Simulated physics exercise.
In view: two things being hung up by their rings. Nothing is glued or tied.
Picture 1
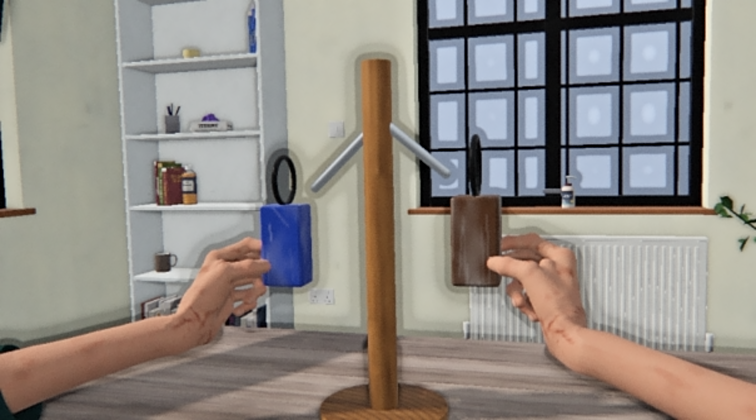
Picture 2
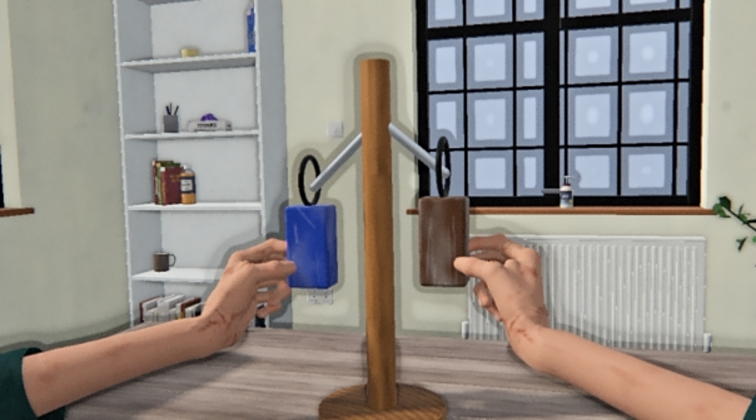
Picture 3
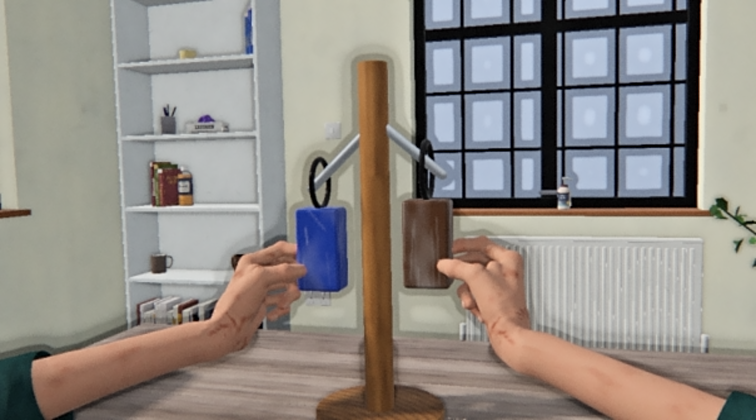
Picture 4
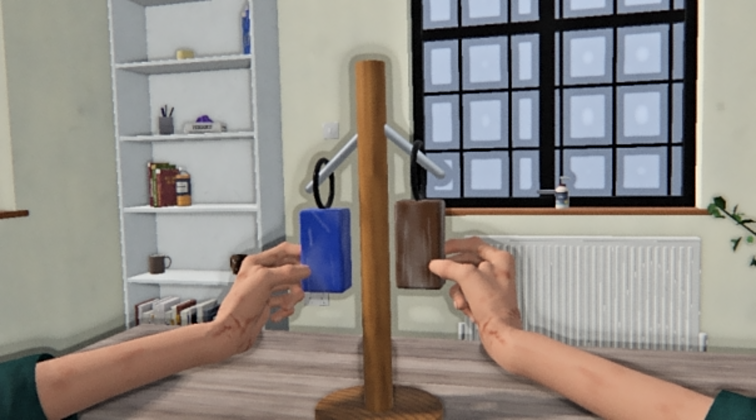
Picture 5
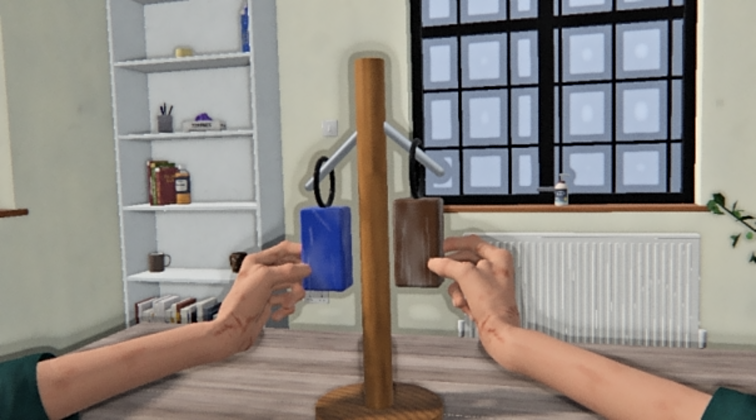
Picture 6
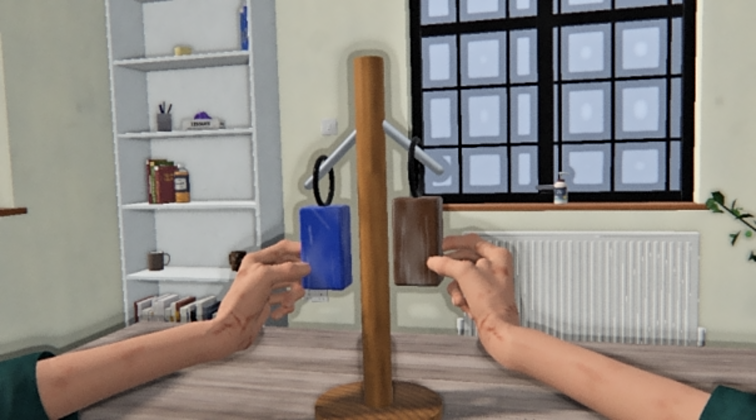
Two hands reach in from either side of a wooden peg stand on a grey table, seen from the front in a room with shelves, a dark-framed window and a radiator. The left hand holds a blue pouch, the right a brown one, each with a black ring. Both move inward until the rings loop around the slanting pegs, still held, as the view shifts slightly.
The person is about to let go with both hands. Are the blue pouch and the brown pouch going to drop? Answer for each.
As it turns out, the blue pouch slips down; the brown pouch slips down.
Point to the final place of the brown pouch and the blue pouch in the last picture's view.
The brown pouch around (533, 404); the blue pouch around (270, 382).
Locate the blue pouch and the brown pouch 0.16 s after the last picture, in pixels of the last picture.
About (311, 270), and the other about (440, 258).
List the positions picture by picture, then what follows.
The first frame shows still on the way; blue pouch (286, 219); brown pouch (477, 209); peg stand (380, 243).
The second frame shows still on the way; brown pouch (444, 211); peg stand (379, 243).
The third frame shows still on the way; blue pouch (321, 223); peg stand (376, 245).
The fourth frame shows still on the way; brown pouch (420, 213); peg stand (375, 244).
The fifth frame shows still on the way; blue pouch (326, 223); peg stand (374, 242).
The sixth frame shows in place, still held; blue pouch (325, 221); brown pouch (418, 210); peg stand (374, 241).
Then, 0.16 s on from there, blue pouch turned 28° from its first pose near (311, 270); brown pouch turned 23° from its first pose near (440, 258).
Then, 0.24 s on from there, blue pouch on its way down near (294, 341); brown pouch at the bottom near (465, 338).
Then, 0.32 s on from there, blue pouch at the bottom near (267, 382); brown pouch on its way down near (506, 363).
In the end, the blue pouch drops to the table, near (270, 383); the brown pouch drops to the table, near (533, 404).
